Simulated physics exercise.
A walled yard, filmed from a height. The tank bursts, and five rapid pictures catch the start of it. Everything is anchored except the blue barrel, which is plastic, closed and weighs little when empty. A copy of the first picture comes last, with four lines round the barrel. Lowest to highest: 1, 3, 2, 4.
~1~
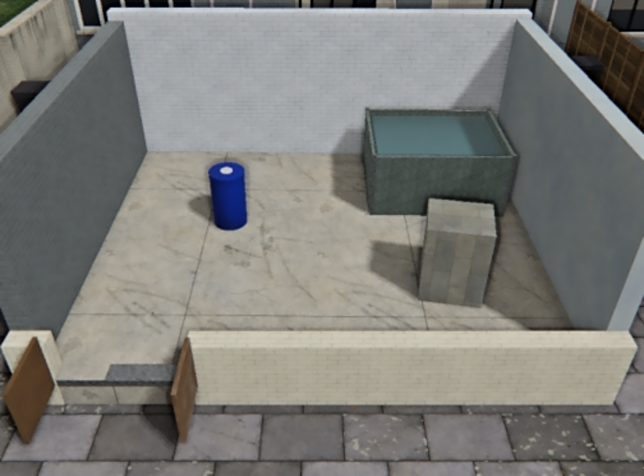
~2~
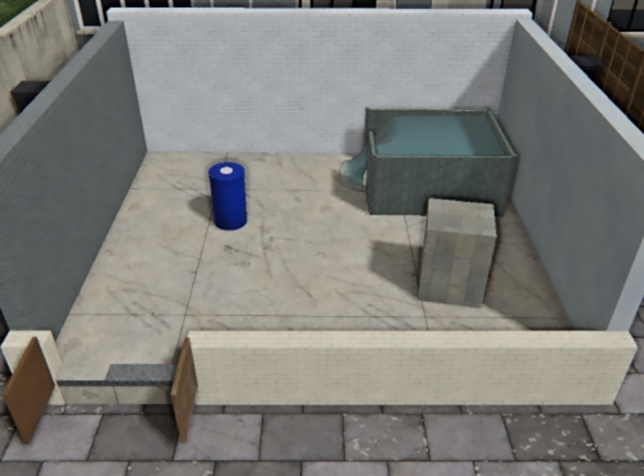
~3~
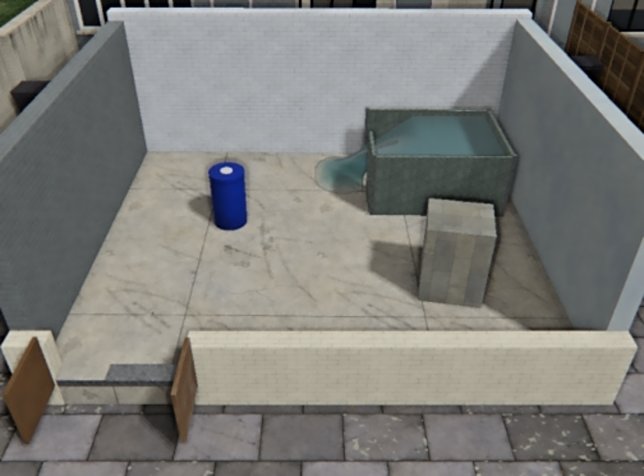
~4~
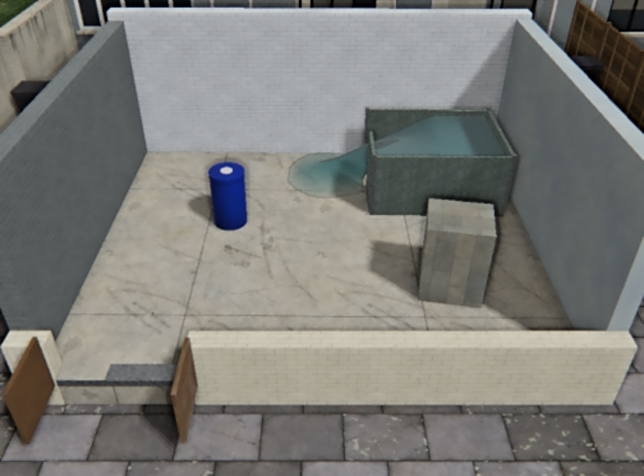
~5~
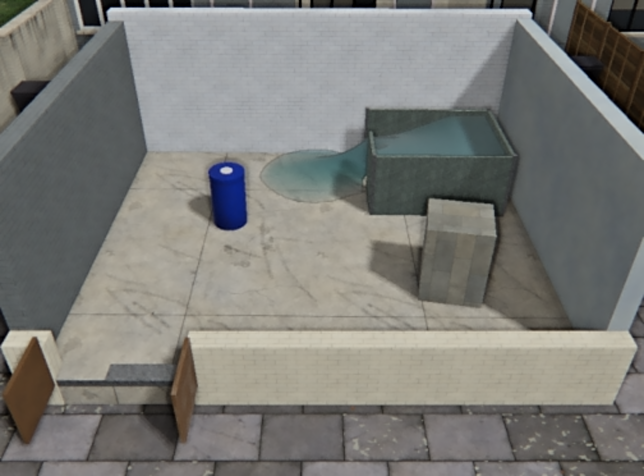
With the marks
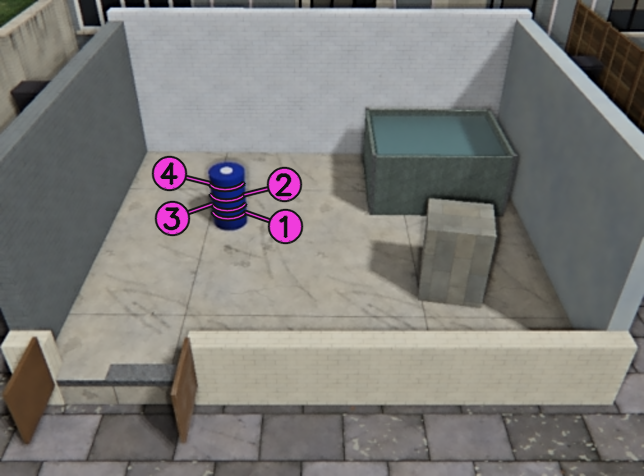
A walled yard held a full stone tank, a block and a blue barrel; water poured from the tank's left side and spread leftward across the floor in a widening puddle.
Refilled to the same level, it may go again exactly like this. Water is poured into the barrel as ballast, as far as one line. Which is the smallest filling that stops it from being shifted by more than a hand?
Choose 1.
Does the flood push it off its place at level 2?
No, that is safe.
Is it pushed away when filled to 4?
No.
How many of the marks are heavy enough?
All four.
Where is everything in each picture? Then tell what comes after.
The first picture shows lid of the blue barrel at (226, 171); tank full, its middle at (435, 136); open gate at (121, 334).
In the second picture, 1 % of the ground under water, its edge towards the barrel at (353, 185).
In the third picture, 3 % of the ground under water, its edge towards the barrel at (330, 187).
In the fourth picture, 6 % of the ground under water, its edge towards the barrel at (295, 183).
The fifth picture shows lid of the blue barrel at (226, 171); 8 % of the ground under water, its edge towards the barrel at (290, 195).
In magenta, 1 at (227, 218); 2 at (226, 201); 3 at (227, 210); 4 at (224, 189); from the bottom up 1, 3, 2, 4.
Choosing 1, it does not move.
Choosing 2, it does not move.
Choosing 3, it does not move.
Choosing 4, it does not move.
